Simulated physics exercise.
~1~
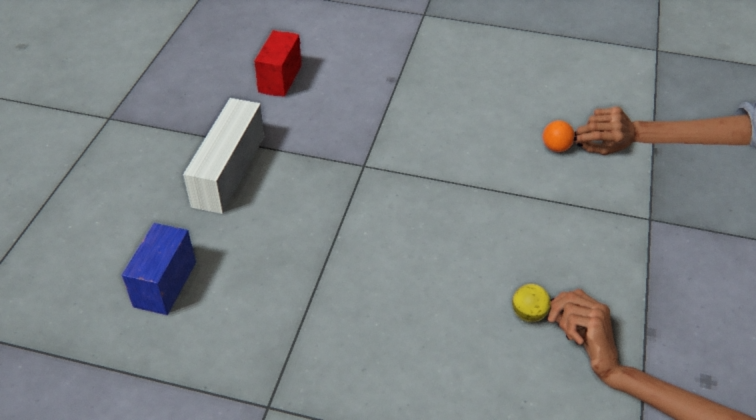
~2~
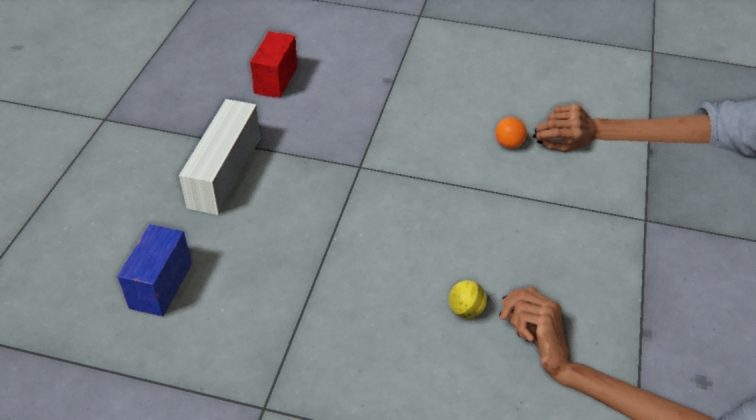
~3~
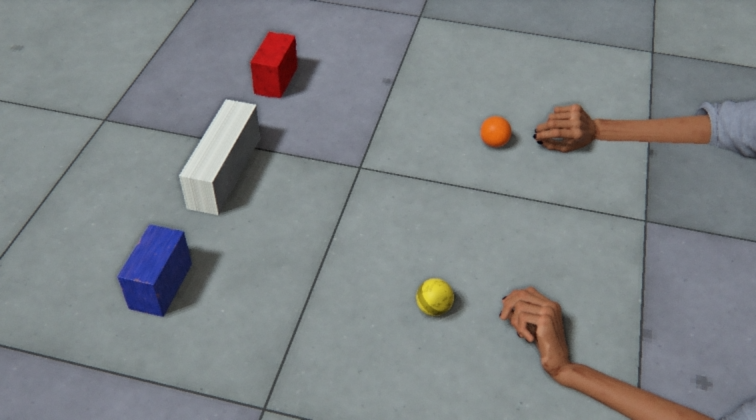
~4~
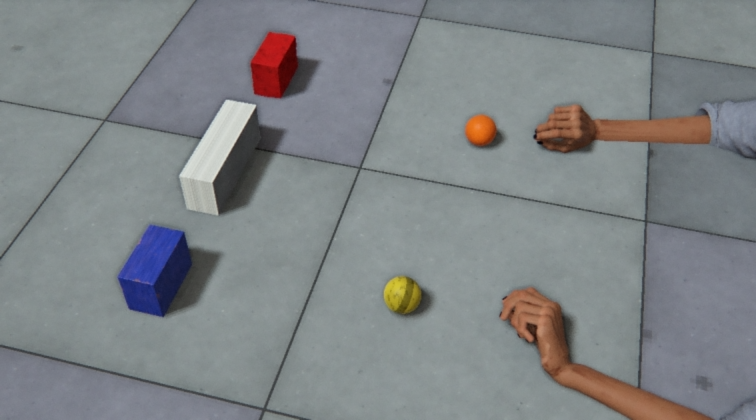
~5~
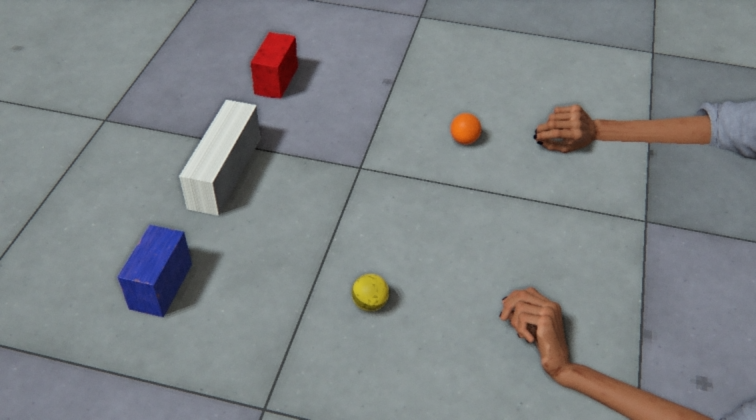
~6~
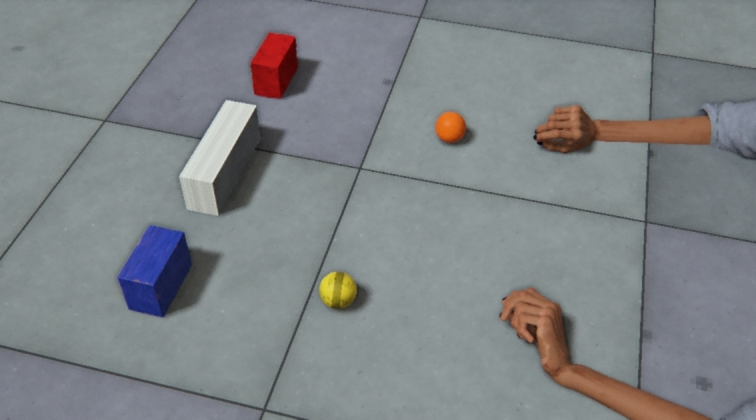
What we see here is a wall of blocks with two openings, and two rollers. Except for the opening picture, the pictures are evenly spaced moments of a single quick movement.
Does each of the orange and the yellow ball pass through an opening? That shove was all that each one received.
Result: The orange goes through, the yellow ball is blocked.
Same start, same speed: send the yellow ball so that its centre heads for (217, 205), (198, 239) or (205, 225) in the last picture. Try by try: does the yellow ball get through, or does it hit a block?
First target: It is blocked. Second: It clears the blocks. Third: It clears the blocks.
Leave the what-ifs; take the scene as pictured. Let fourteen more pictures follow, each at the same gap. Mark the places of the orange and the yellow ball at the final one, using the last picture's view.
(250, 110) and (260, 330).
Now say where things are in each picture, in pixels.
The first frame shows orange (559, 137) under the hand; yellow ball (531, 303) under the hand; red brick (279, 63).
The second frame shows orange (511, 133); yellow ball (468, 300).
The third frame shows orange (496, 132); yellow ball (435, 297).
The fourth frame shows orange (481, 130); yellow ball (403, 295).
The fifth frame shows orange (466, 129); yellow ball (370, 292).
The sixth frame shows orange (450, 128); yellow ball (338, 290); grey book (222, 156).
Then, 0.34 s on from there, orange heading on near (325, 114); yellow ball coming back near (227, 300).
Then, 0.84 s on from there, orange heading on near (152, 94); yellow ball coming back near (292, 363).
Then, 1.28 s on from there, orange heading on near (8, 79); yellow ball coming back.
In the end, the orange gets between the blocks; the yellow ball is stopped.
